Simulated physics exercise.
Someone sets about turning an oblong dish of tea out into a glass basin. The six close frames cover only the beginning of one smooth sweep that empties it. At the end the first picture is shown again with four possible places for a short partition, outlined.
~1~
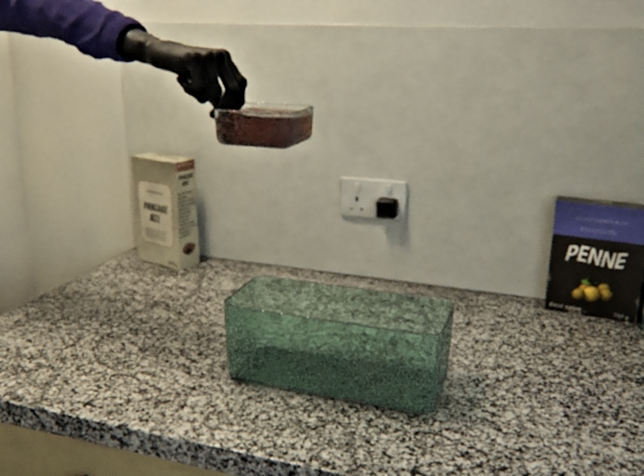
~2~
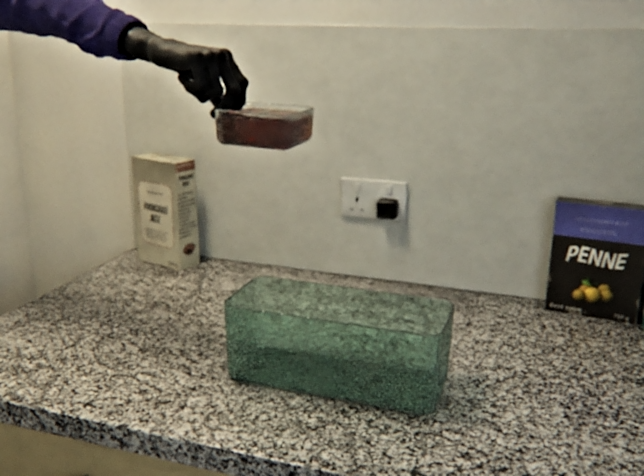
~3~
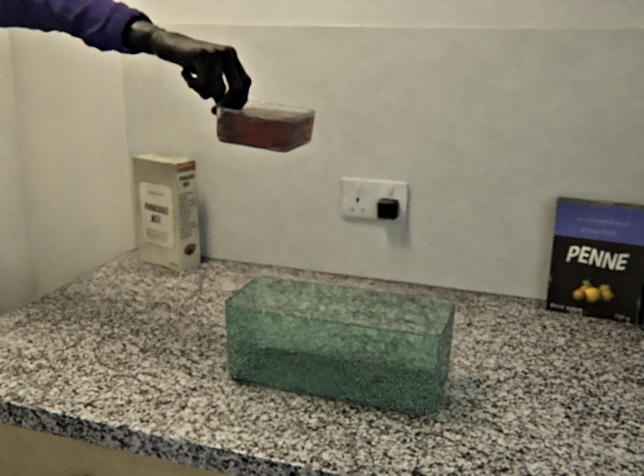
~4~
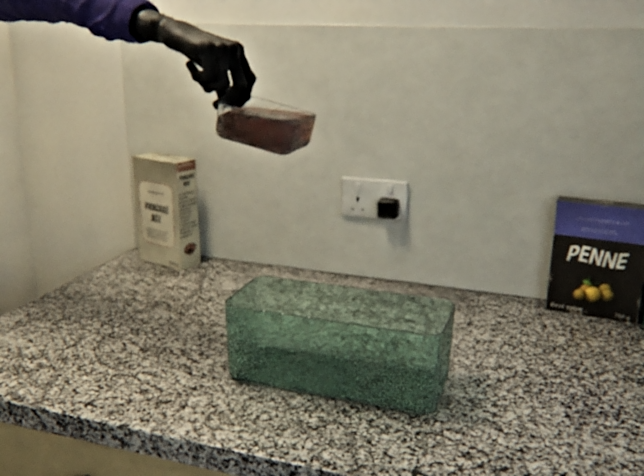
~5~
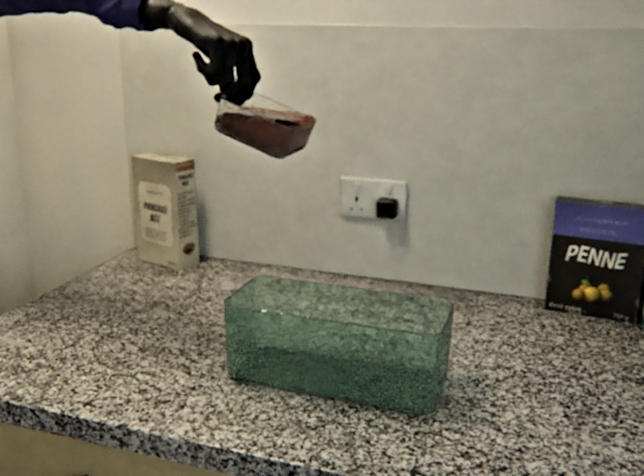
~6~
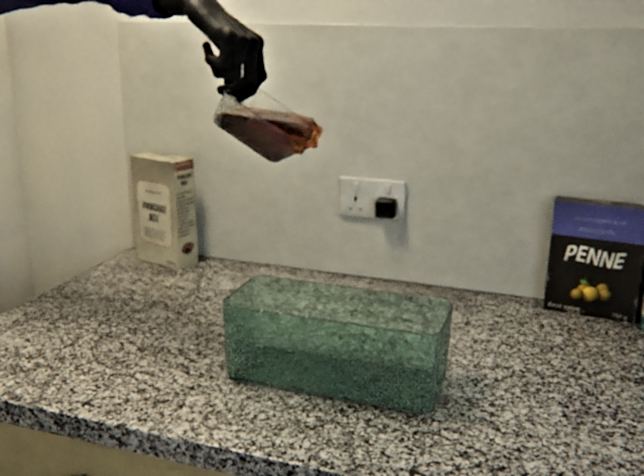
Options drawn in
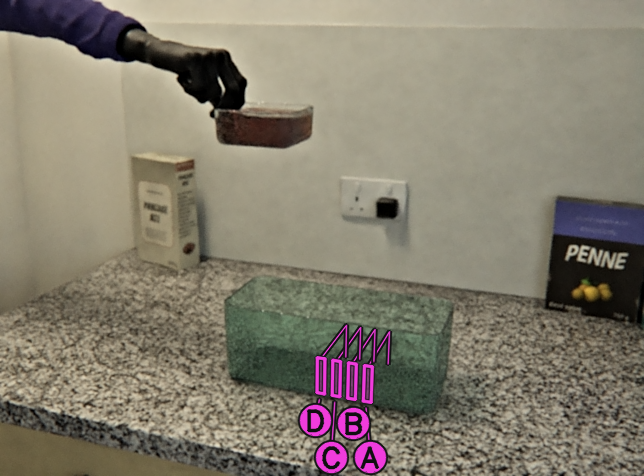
In this clip, a dark hand in a purple sleeve holds an oblong dish of reddish-brown liquid above a greenish glass basin on a speckled counter, then gradually tilts it rightward until liquid emerges over the lip.
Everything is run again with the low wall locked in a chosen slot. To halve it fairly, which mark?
B beats the others.
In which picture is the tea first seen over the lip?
In picture 5.
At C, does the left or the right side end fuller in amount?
More ends on the right.
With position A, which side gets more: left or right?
More ends on the left.
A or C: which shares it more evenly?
That is position C.
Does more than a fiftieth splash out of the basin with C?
Yes.
On the marked copy, A at (366, 407); B at (350, 404); C at (334, 402); D at (319, 399).
If A is chosen, about 88 % ends left of the wall and 4 % right of it; 8 % is lost outside.
If B is chosen, about 53 % ends left of the wall and 41 % right of it; 7 % is lost outside.
If C is chosen, about 31 % ends left of the wall and 63 % right of it; 6 % is lost outside.
If D is chosen, about 22 % ends left of the wall and 72 % right of it; 7 % is lost outside.
